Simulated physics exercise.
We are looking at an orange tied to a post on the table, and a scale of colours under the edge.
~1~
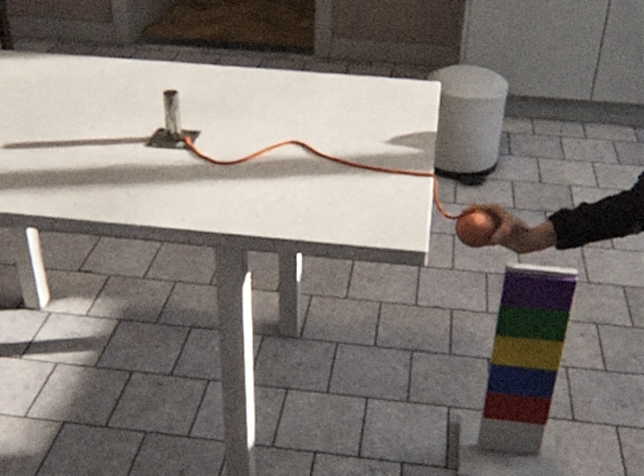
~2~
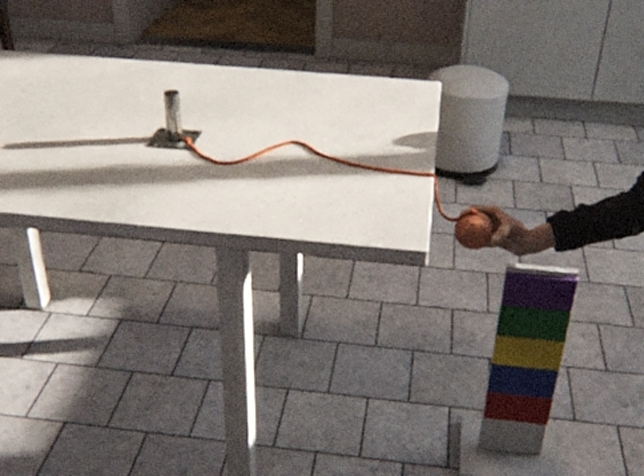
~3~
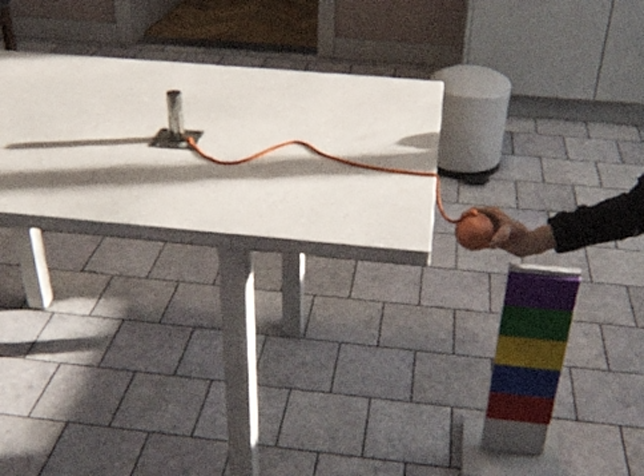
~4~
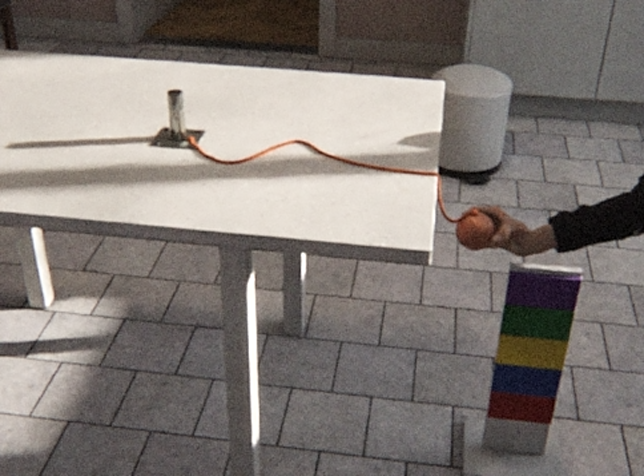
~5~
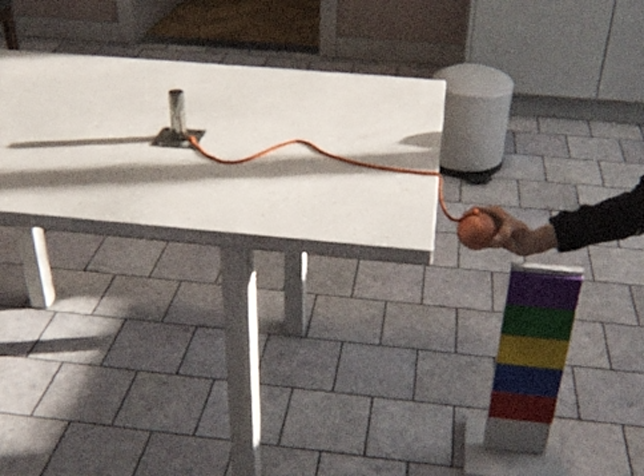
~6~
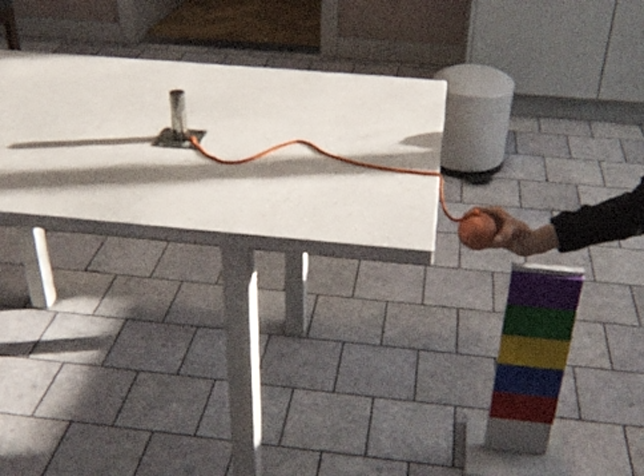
In a tiled room, a hand at the right holds an orange ball just off a white table's edge, its slack orange cord running to a small metal post, above a striped colour scale; almost nothing moves.
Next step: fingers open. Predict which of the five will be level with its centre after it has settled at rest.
I predict green.
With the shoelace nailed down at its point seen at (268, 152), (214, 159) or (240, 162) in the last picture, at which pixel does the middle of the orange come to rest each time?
Pixel spots, one per try: About (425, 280), (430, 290), (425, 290).
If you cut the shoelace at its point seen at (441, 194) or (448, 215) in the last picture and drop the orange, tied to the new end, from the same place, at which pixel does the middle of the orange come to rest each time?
Respectively (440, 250) and (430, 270).
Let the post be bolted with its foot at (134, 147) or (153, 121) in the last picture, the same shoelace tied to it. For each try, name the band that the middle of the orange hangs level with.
Result 1: Purple. Result 2: Purple.
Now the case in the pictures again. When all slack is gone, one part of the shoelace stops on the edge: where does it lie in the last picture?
The point sits close to (383, 168).
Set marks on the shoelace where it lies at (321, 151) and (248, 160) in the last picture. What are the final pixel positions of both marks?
One finishes at (373, 152) and the other at (278, 145).
Soon after, orange near (406, 295); level with green.
Then, orange near (446, 292); level with green.
At rest, orange near (431, 293); level with green. Its middle rests at the green band.
